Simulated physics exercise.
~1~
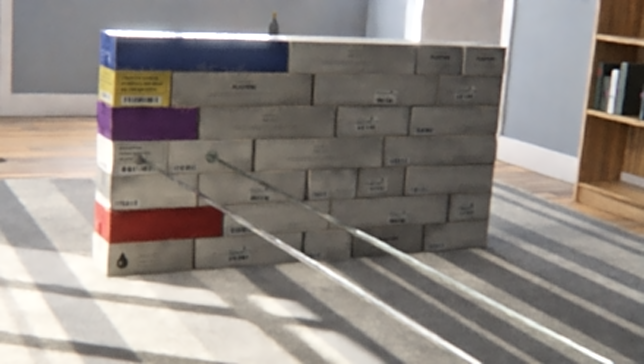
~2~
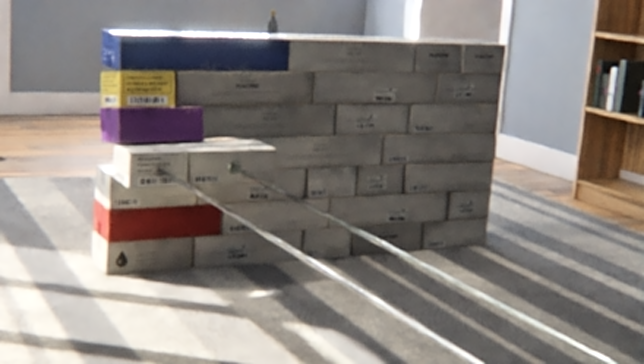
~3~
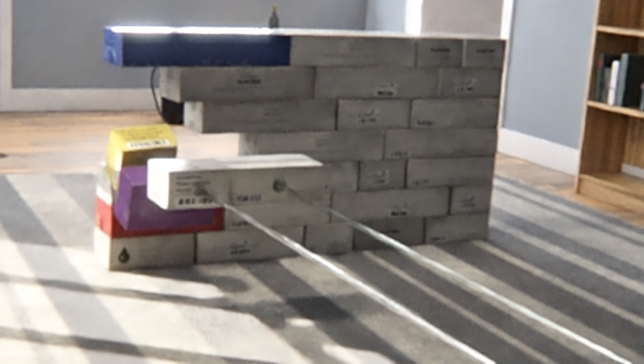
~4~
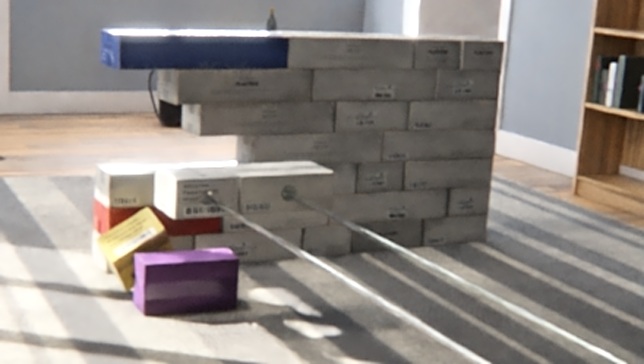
At first, a wall of pale, staggered boxes stands on a striped sunlit floor, with blue, yellow, purple and red ones at its left end. Two thin rods attached to a neighbouring pair of pale boxes draw them out toward the viewer. As the pair slides forward, the yellow and purple boxes above lose their support, tilt and drop at the left. The purple box tumbles to the floor in front, and the yellow one slides down after it. Finally, yellow rests tilted beside purple, while the blue box juts out overhead and the red stays put.
